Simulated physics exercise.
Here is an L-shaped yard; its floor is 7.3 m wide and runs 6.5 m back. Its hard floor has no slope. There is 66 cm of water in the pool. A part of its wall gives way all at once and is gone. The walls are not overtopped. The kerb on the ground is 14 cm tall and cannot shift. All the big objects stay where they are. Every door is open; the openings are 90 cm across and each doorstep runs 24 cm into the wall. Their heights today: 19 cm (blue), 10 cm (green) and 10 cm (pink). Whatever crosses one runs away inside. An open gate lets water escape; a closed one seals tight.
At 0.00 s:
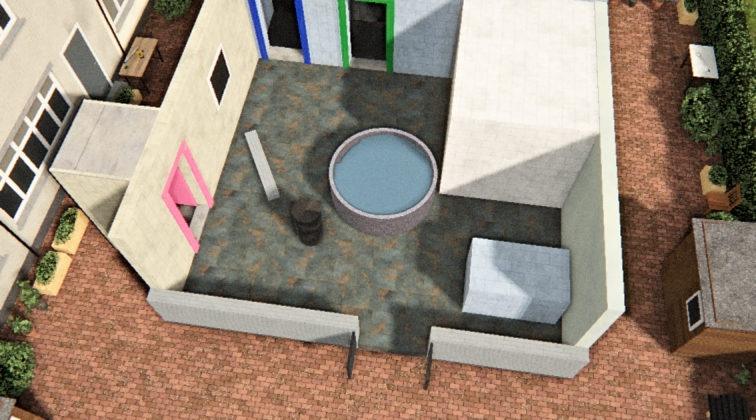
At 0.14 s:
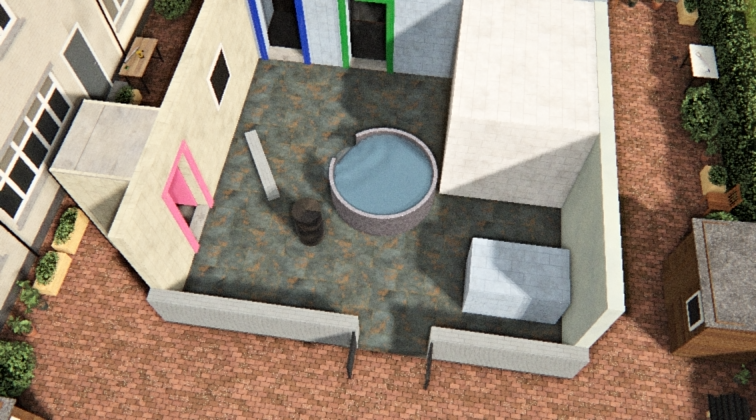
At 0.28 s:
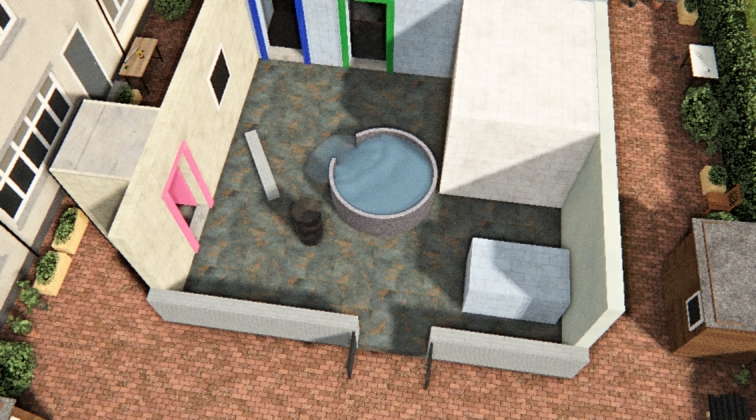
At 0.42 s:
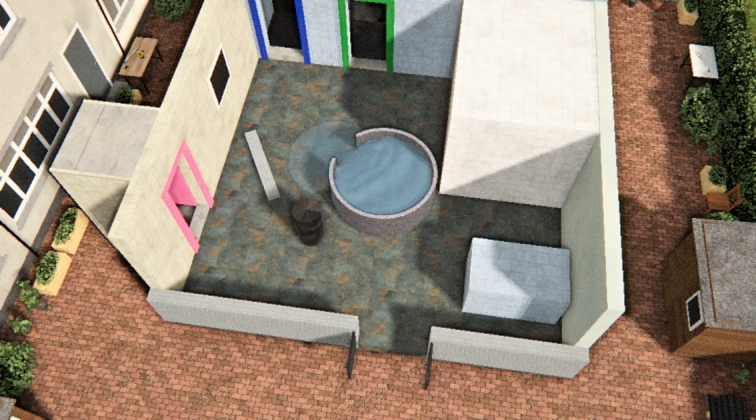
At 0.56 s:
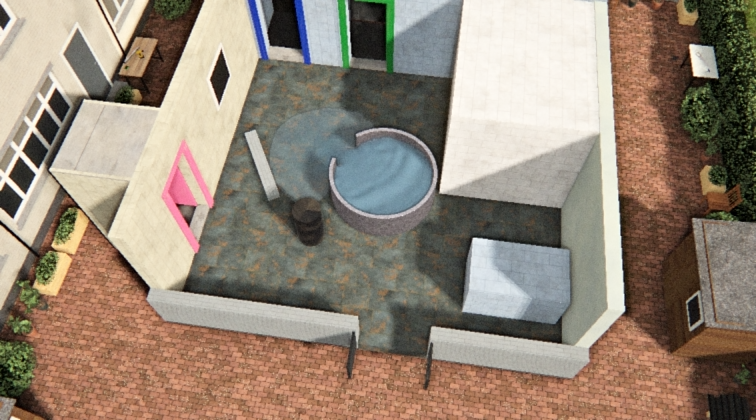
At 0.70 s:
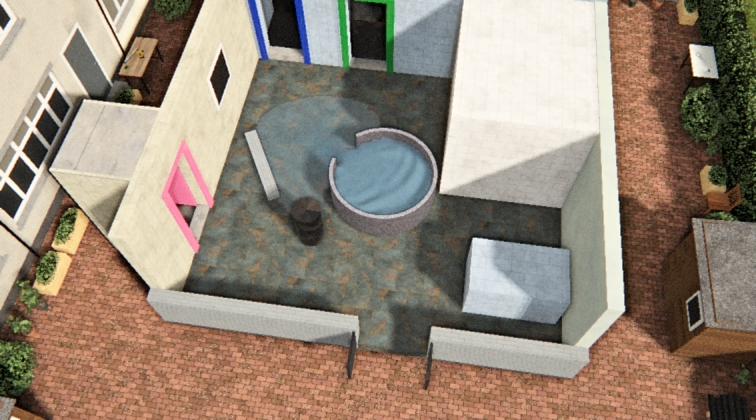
Water pouring through a gap in a round pool's wall and spreading across a walled courtyard floor, passing around a pale slab.
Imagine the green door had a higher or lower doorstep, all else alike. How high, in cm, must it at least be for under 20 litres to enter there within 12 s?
At least 7.5 cm or so.
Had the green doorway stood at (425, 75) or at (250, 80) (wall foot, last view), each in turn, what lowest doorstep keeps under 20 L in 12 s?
About 12.0 and 20 cm.
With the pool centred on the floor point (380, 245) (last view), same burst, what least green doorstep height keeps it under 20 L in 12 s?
About 6.0 cm.
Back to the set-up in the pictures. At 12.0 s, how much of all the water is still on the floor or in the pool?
About 96 per cent.
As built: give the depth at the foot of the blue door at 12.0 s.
About 13.0 cm.
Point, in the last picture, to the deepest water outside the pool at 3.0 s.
Around (274, 59).
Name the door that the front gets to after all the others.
The pink one.
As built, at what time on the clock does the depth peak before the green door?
Near 4.5 s.
After 1.4 s water covers 25 % of the floor, deepest (32 cm) near (340, 167); it has not reached the green door.
After 3.0 s water covers 35 % of the floor, deepest (30 cm) near (274, 59); 5 cm at the green door, 1 litre in over its 10 cm doorstep.
After 12.0 s water covers 85 % of the floor, deepest (14 cm) near (246, 97); 10 cm at the green door, 4 litres in over its 10 cm doorstep.
At the green door as built, the water arrived by 1.5 s and peaked near 12 cm at 4.4 s.
With a doorstep of 6 cm, 38 litres would have come in within the 12 s; with 8.5 cm, 11 litres. So under 20 litres takes about 7.5 cm.
